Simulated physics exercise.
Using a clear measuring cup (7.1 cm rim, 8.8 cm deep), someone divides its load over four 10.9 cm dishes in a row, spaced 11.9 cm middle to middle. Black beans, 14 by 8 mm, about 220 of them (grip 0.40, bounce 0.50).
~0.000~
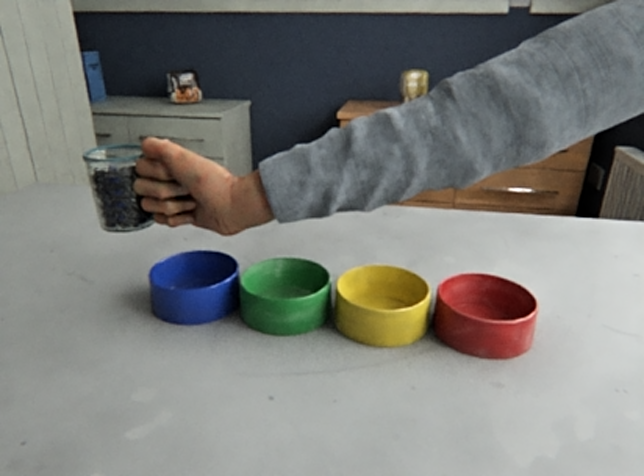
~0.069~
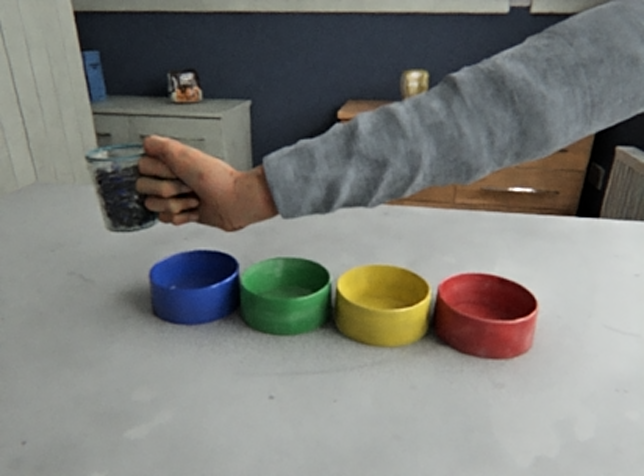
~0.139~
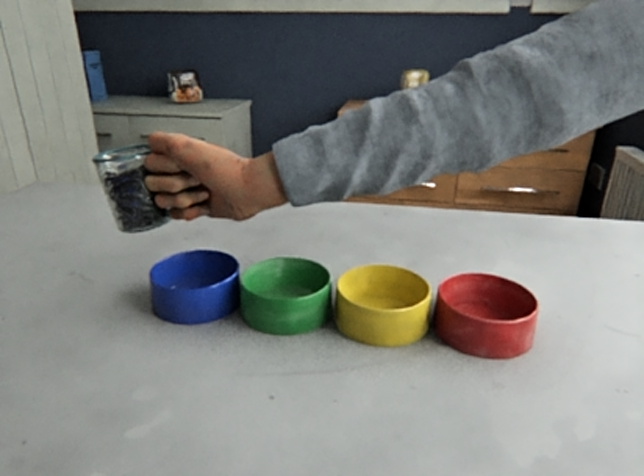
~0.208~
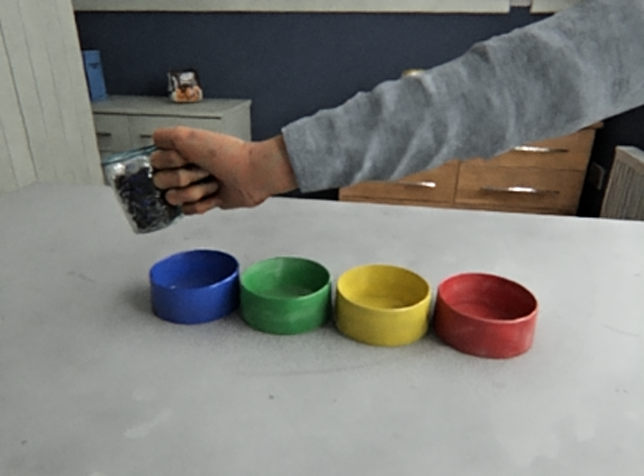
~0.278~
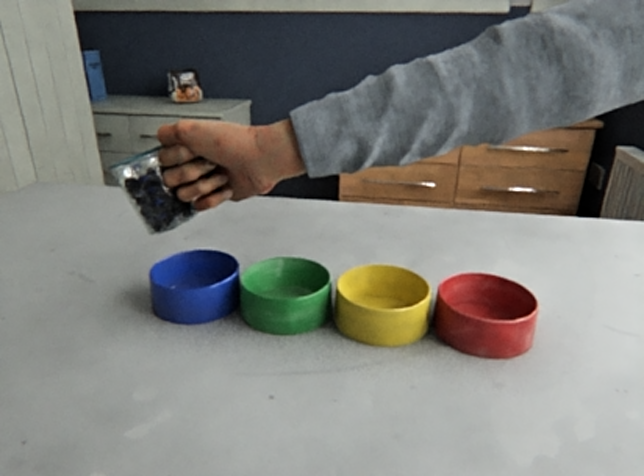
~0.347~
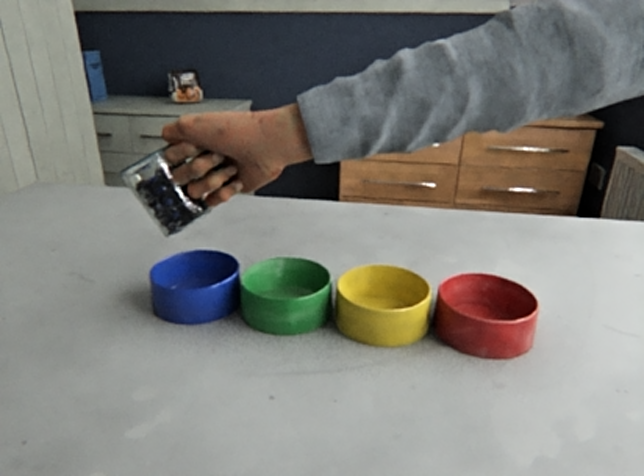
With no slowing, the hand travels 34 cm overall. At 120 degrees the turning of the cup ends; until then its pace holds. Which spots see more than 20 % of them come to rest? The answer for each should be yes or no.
Red - no, blue - no, green - yes, yellow - no, counter - no.
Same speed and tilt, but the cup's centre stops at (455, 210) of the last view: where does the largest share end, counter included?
Result: Biggest portion at green.
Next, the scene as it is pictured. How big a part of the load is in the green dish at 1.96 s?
I'd say around 90 per cent.
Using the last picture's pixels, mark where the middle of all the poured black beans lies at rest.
Roughly pixel (291, 298).
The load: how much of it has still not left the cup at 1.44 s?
My estimate is about 15 per cent.
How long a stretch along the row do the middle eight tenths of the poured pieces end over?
It covers some 7 centimetres of the row.
After 1.00 s, tilt 94 degrees; cup holds 95 %, blue 5 %.
After 1.44 s, tilt 120 degrees; cup holds 15 %, blue 5 %, green 75 %.
Then, at 1.96 s, tilt 120 degrees; cup holds 0 %, blue 5 %, green 90 %.
By 2.4 s all is still; red 0 %, blue 5 %, green 90 %, yellow 0 %, counter 5 %.
